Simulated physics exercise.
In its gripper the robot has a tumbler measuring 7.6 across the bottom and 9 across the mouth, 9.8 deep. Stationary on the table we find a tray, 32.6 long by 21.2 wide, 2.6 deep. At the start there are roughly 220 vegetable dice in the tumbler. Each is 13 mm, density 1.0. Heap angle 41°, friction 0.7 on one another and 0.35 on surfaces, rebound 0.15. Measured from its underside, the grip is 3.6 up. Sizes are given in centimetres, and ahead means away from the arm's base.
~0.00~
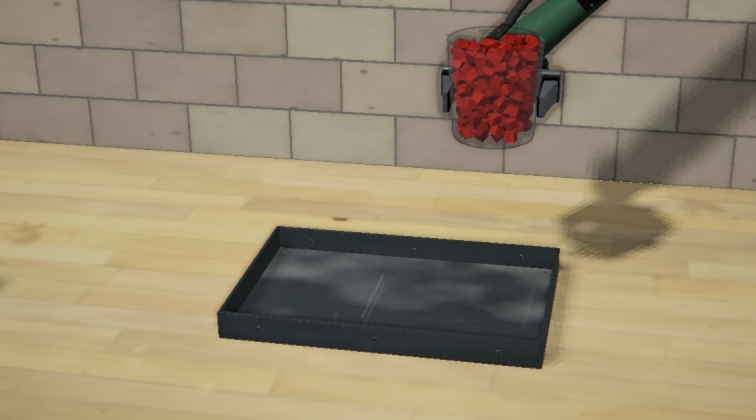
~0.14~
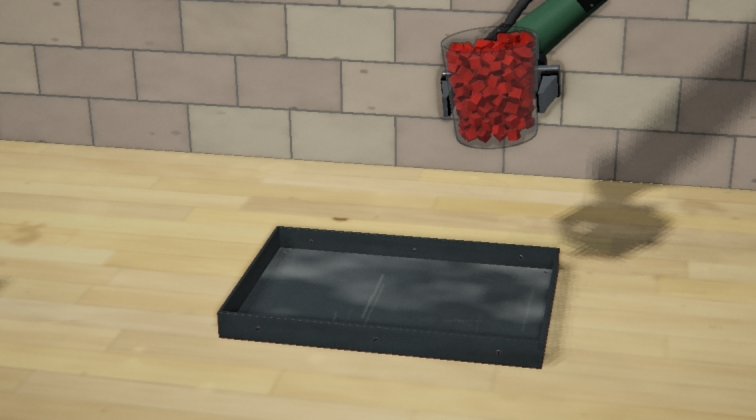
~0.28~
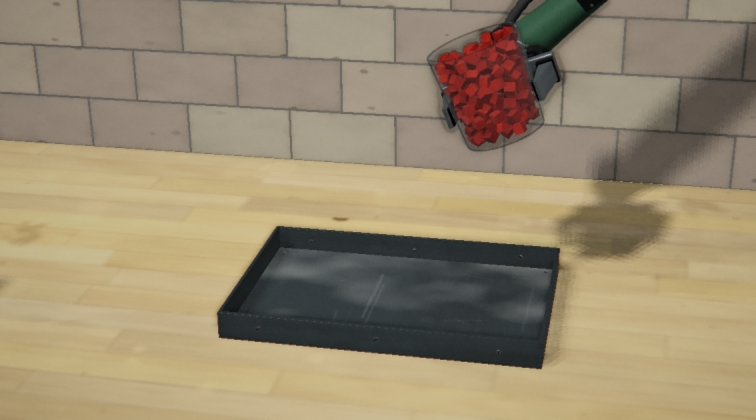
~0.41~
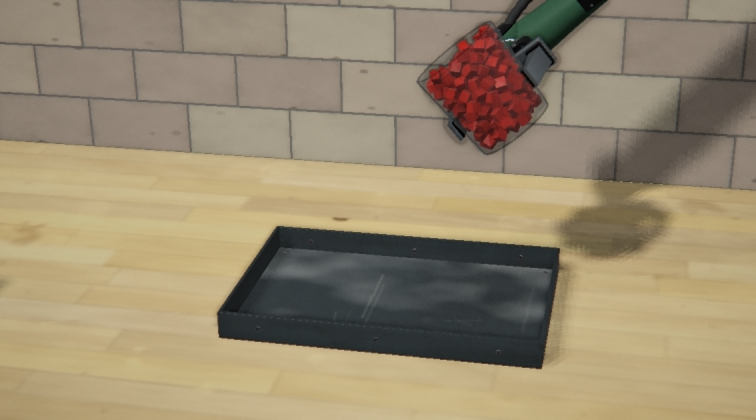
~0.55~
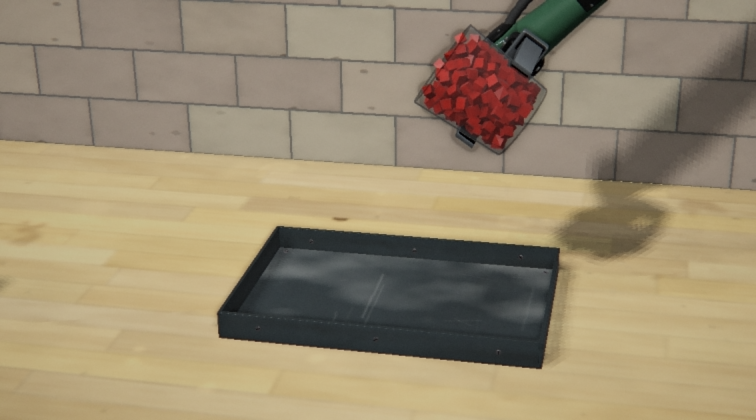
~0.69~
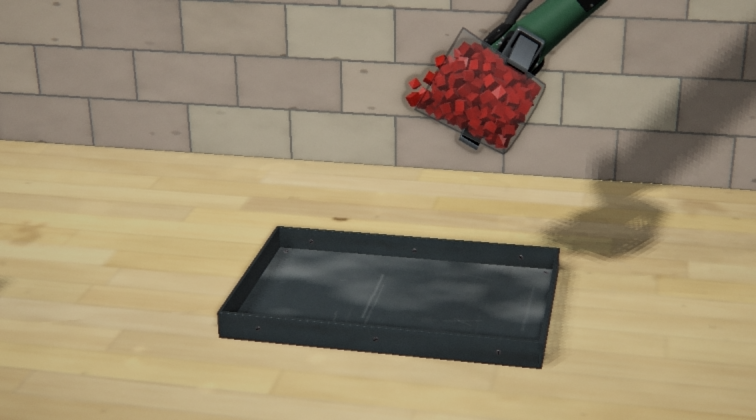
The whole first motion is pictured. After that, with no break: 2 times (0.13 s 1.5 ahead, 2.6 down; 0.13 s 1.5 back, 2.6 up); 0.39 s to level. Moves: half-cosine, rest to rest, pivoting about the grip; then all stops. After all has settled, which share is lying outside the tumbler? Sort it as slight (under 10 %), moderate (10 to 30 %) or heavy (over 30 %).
It counts as slight.
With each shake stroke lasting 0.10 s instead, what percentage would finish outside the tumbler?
I'd expect close to 5 in a hundred.
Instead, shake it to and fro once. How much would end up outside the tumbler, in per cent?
It would come to around 0 %.
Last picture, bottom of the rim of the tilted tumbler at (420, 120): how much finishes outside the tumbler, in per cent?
That comes to some 10 percent.
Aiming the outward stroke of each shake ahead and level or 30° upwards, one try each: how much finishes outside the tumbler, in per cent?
Near 15 and 20 percent respectively.
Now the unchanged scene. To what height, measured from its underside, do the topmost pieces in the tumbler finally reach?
10.5 cm.
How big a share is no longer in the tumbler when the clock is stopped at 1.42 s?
My estimate is roughly 0 % gone.
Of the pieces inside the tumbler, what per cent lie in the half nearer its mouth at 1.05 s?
Around 55 in a hundred.
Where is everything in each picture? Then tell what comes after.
The first picture shows the tumbler middle at (494, 89), level; upper third of the load around (499, 58), from x 455 to 535, top at y 40; 215 in the tumbler.
The second picture shows the tumbler middle at (493, 89), tilted 6° forward; upper third of the load around (495, 58), from x 450 to 530, top at y 35.
The third picture shows the tumbler middle at (490, 90), tilted 21° forward; upper third of the load around (488, 60), from x 440 to 535, top at y 30.
The fourth picture shows the tumbler middle at (486, 92), tilted 40° forward; upper third of the load around (480, 64), from x 435 to 535, top at y 30.
The fifth picture shows the tumbler middle at (484, 94), tilted 55° forward; upper third of the load around (473, 69), from x 430 to 535, top at y 40.
The sixth picture shows the tumbler middle at (483, 95), tilted 61° forward; upper third of the load around (474, 72), from x 415 to 535, top at y 50; 215 in the tumbler.
After 1.05 s, tilted 61° forward, highest piece 27 above the table; 210 in the tumbler, 5 in the tray.
After 1.42 s, tilted 27° forward, highest piece 29 above the table; 210 in the tumbler, 5 in the tray.
After 1.80 s, level, highest piece 30 above the table; 210 in the tumbler, 5 in the tray.
After 2.85 s, level, highest piece 30 above the table; 210 in the tumbler, 5 in the tray.
In the end, 210 in the tumbler, 5 in the tray. That is 2 % outside the tumbler.
